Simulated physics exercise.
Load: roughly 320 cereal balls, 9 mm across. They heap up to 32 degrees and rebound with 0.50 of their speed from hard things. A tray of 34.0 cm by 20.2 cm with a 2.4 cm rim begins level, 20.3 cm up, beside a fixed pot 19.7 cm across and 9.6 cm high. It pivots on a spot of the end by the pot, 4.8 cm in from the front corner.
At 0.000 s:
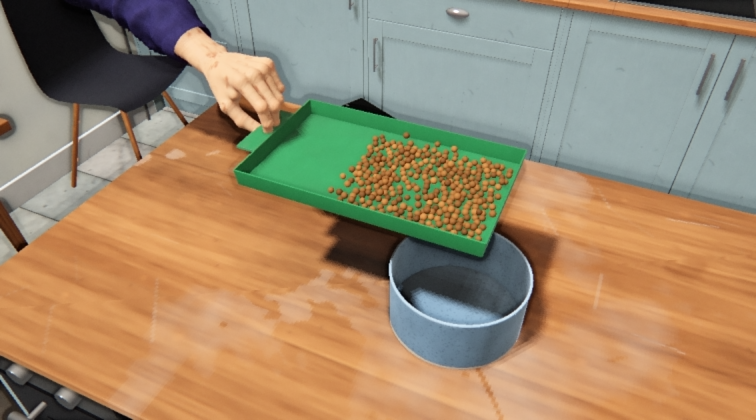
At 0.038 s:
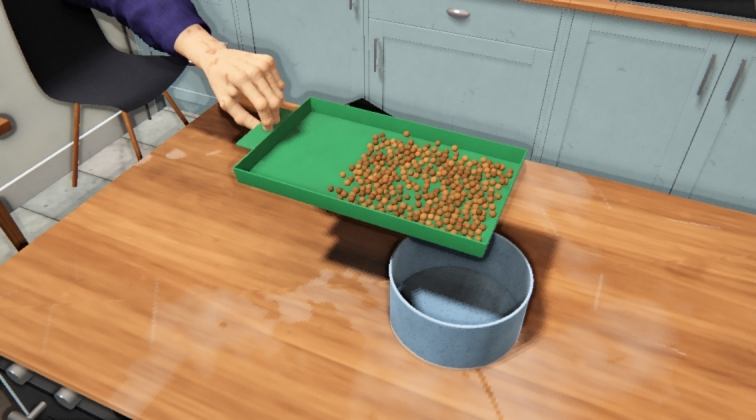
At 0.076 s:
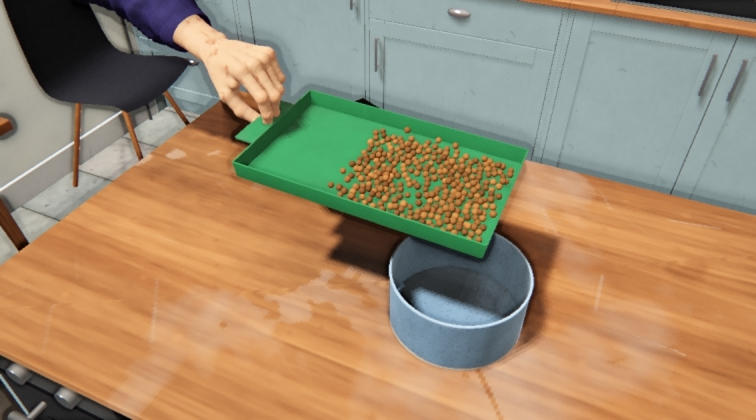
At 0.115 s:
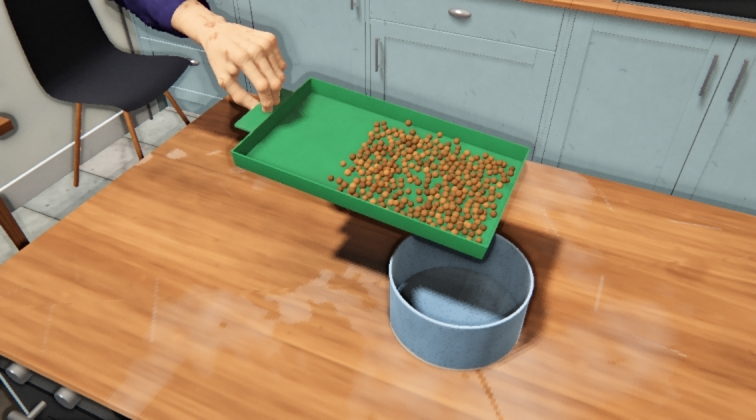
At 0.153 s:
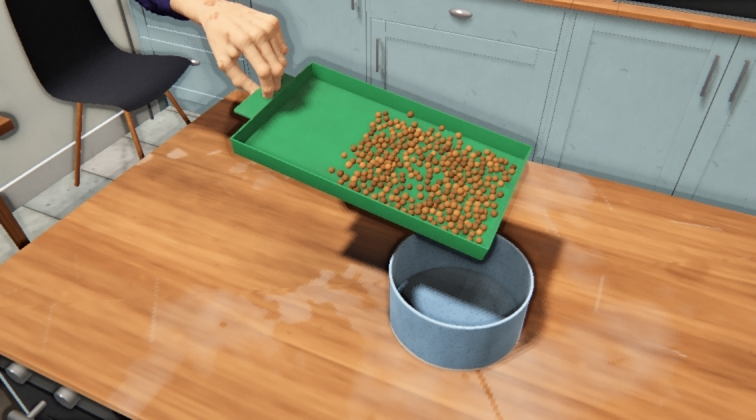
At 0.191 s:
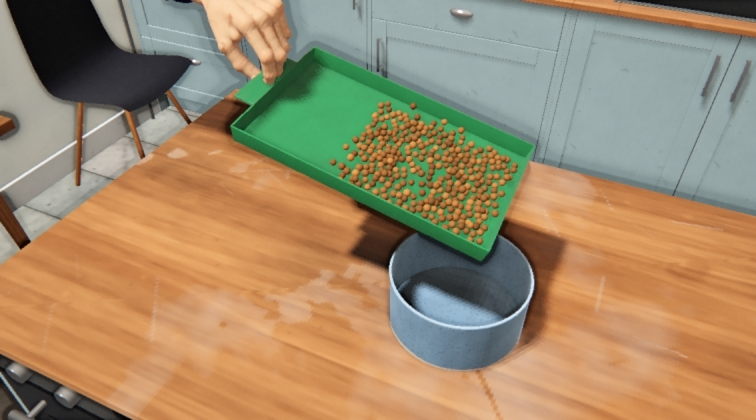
A green tray holding many small orange-brown balls tilts gradually, its left end rising with a hand above it while its right end stays low beside a blue-grey pot on a wooden table; the balls stay bunched toward the right.
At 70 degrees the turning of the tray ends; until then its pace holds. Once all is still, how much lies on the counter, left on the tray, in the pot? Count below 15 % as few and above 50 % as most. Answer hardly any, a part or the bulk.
Counter hardly any, tray the bulk, pot hardly any.
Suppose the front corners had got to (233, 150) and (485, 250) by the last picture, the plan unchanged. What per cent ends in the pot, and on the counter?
Pot 0, counter 0.
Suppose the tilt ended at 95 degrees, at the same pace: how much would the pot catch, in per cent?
In that case some 10 per cent.
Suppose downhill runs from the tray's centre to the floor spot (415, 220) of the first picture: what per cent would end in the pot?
About 0 per cent.
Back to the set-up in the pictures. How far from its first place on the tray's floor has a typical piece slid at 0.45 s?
Some 3 cm.
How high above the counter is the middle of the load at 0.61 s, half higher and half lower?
Some 28 cm.
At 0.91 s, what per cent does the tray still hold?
About 95 per cent.
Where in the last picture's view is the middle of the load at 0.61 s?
At about (483, 172).
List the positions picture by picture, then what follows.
Tray tilt 0 degrees, front corners at (236, 169) and (484, 242); middle of the pieces at (427, 182); pot at (460, 270), in the first picture.
Tray tilt 1 degrees, front corners at (236, 167) and (484, 242); middle of the pieces at (427, 182), in the second picture.
Tray tilt 3 degrees, front corners at (235, 161) and (485, 243); middle of the pieces at (428, 180), in the third picture.
Tray tilt 6 degrees, front corners at (234, 151) and (486, 245), lowest corner right front; middle of the pieces at (429, 176), in the fourth picture.
Tray tilt 10 degrees, front corners at (233, 138) and (487, 247), lowest corner right front; middle of the pieces at (430, 171), in the fifth picture.
Tray tilt 14 degrees, front corners at (234, 126) and (488, 249), lowest corner right front; middle of the pieces at (432, 167); pot at (461, 271). Its pace works out near 110 degrees a second, in the sixth picture.
Then, at 0.45 s, tilt 43 degrees; the tray holds 100 %, the pot 0 %.
Then, at 0.61 s, tilt 61 degrees; the tray holds 100 %, the pot 0 %.
After 0.91 s, tilt 70 degrees; the tray holds 95 %, the pot 0 %.
At rest (1.7 s), counter 5 %, tray 95 %, pot 0 %.
